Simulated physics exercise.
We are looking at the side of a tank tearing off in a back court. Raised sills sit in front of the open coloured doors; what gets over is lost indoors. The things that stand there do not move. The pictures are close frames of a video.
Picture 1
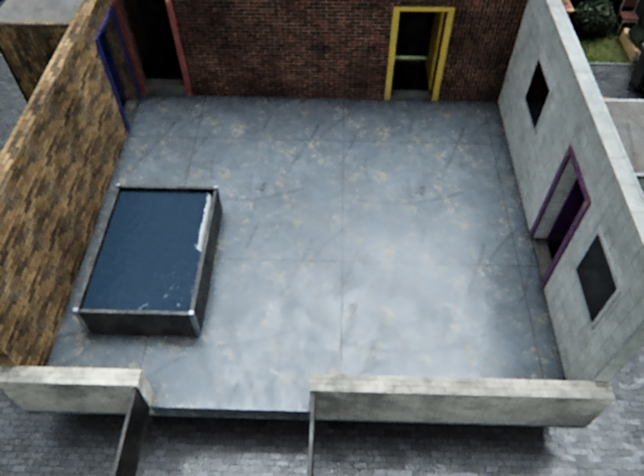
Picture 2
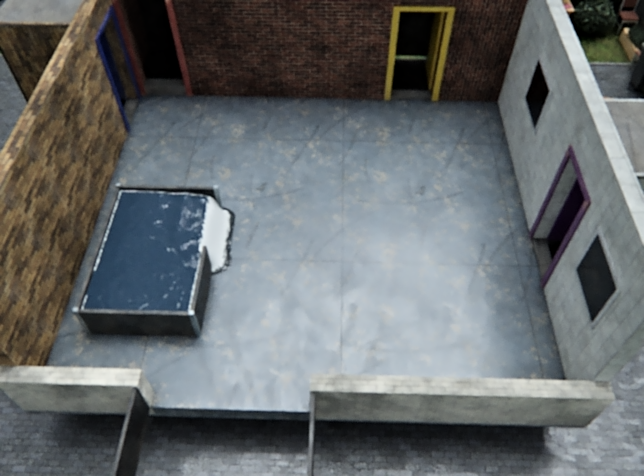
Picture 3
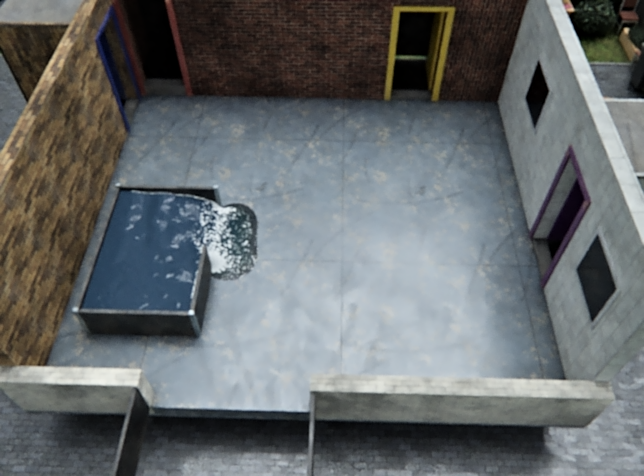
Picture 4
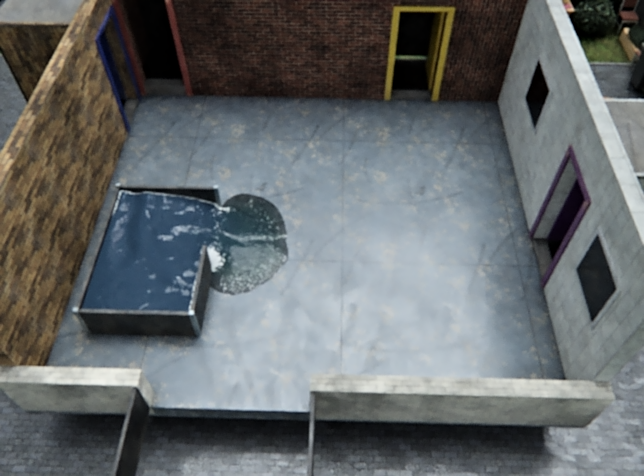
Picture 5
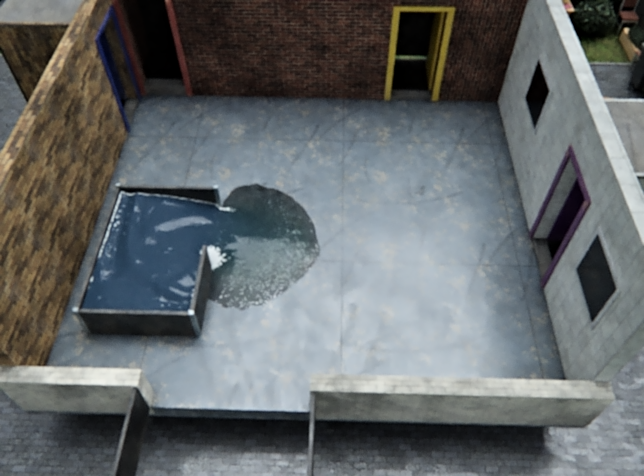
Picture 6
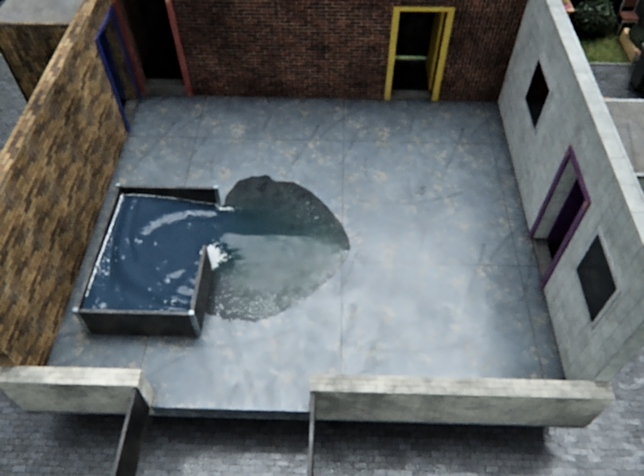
In a walled back court with coloured doorways, a tank of dark water stands whole and still at left, then part of its right side gives way and water pours out, spreading rightward across the grey floor in a widening, rounded pool.
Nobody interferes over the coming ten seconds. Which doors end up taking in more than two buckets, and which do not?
One by one: Red door: Not too much gets in there. Yellow door: Not too much gets in there. Blue door: Not too much gets in there. Purple door: Too much gets in there.
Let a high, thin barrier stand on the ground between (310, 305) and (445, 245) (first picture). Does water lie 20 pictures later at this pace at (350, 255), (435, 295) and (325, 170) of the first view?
Results in order: Swamped / bone-dry / swamped.
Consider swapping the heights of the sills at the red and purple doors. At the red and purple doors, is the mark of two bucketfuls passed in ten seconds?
I'd say red doesn't reach it while purple doesn't reach it.
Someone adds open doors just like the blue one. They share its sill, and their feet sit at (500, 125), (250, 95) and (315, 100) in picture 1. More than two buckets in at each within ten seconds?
Taking them as listed, the first gets past the limit, the second doesn't reach the limit and the third doesn't reach the limit.
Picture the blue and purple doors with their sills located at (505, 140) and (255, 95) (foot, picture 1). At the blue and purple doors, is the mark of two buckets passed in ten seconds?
Result - blue runs over the limit, purple keeps within bounds.
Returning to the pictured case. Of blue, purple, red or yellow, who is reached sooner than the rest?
That would be the door marked purple.
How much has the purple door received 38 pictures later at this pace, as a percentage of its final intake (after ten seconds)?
Some 80 per cent.
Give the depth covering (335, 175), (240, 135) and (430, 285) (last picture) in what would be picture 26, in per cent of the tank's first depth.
The three come to near 6, 0 and 4 per cent respectively.
A moment on, water covers 25 % of the floor; the red door not reached, the yellow door not reached, the blue door not reached, the purple door not reached.
Next, water covers 45 % of the floor; the red door not reached, the yellow door not reached, the blue door not reached, the purple door wet at the sill, nothing in.
Then, water covers 60 % of the floor; the red door not reached, the yellow door wet at the sill, nothing in, the blue door not reached, the purple door over two buckets in.
Later, water covers 60 % of the floor; the red door not reached, the yellow door under two buckets in, the blue door not reached, the purple door far over two buckets in.
In the end, water covers 75 % of the floor; the red door not reached, the yellow door under two buckets in, the blue door not reached, the purple door far over two buckets in.
